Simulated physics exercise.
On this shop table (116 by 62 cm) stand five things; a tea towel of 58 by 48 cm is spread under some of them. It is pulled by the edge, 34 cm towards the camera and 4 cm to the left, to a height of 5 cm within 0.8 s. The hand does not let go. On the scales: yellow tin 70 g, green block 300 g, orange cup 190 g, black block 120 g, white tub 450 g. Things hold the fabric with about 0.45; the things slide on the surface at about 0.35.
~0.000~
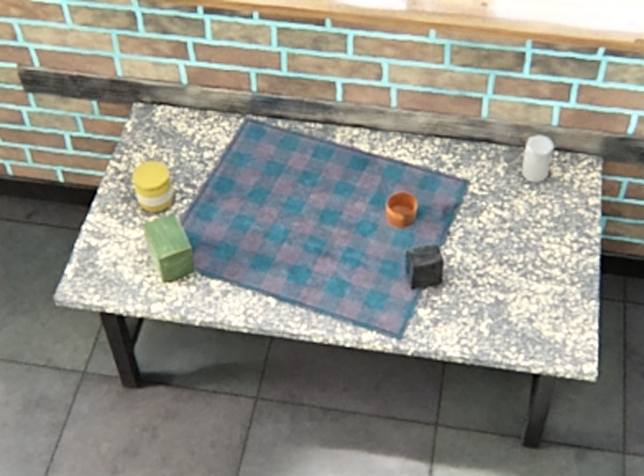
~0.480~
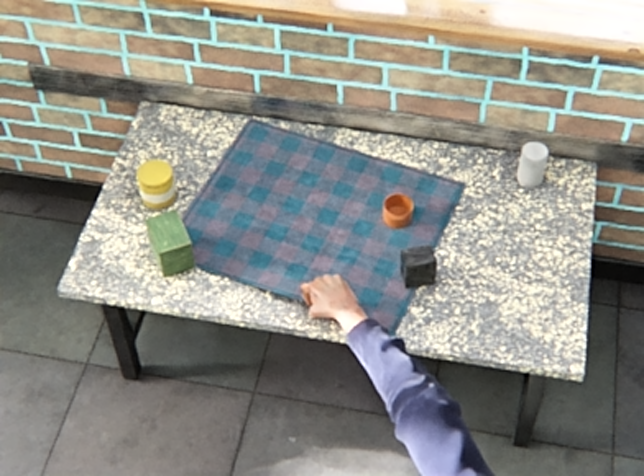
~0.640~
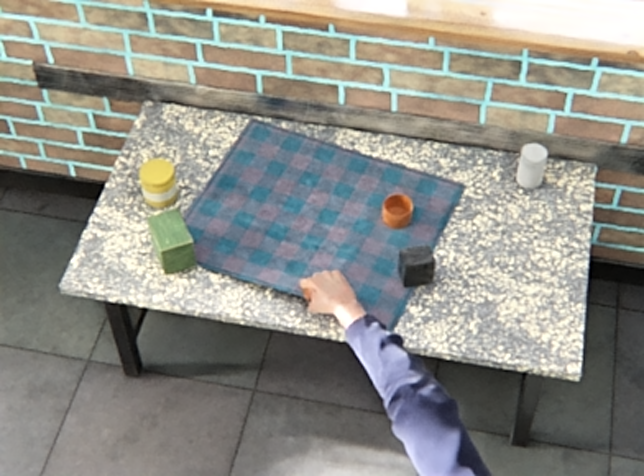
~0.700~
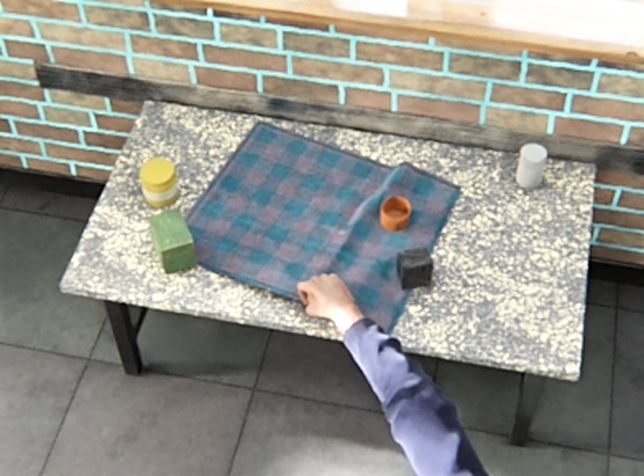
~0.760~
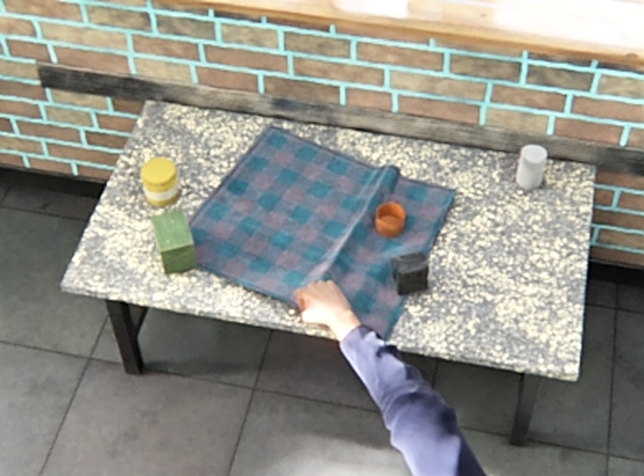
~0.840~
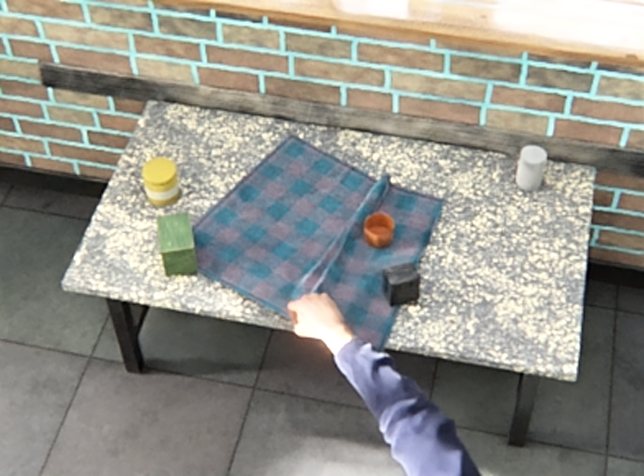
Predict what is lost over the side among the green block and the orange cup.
In order: The green block drops off; the orange cup drops off.
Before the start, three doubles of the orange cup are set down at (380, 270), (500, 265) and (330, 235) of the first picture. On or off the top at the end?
In that order: Falls off, stays on, falls off.
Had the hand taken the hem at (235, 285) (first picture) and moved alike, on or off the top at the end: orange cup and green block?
Then: Orange cup stays up, green block drops off.
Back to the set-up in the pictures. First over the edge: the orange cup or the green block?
The orange one.
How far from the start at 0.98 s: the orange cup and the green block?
About: Orange cup 15 cm, green block 6 cm.
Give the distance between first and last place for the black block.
About: Black block over the edge.
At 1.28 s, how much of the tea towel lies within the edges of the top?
About 55 per cent.
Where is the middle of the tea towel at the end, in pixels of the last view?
Near (303, 347).
At 1.0 s, 85 % of the tea towel is still over the top; orange cup 16 cm off its start, green block 5 cm off its start, black block 14 cm off its start.
At 1.1 s, 70 % of the tea towel is still over the top; orange cup 26 cm off its start, green block 11 cm off its start, black block 24 cm off its start.
At 1.3 s, 55 % of the tea towel is still over the top; orange cup 37 cm off its start at (333, 323), green block 17 cm off its start at (193, 283), black block over the edge.
At 1.4 s, 45 % of the tea towel is still over the top; orange cup over the edge, green block 22 cm off its start, black block over the edge.
At 3.0 s, 35 % of the tea towel is still over the top; orange cup over the edge, green block over the edge, black block over the edge.
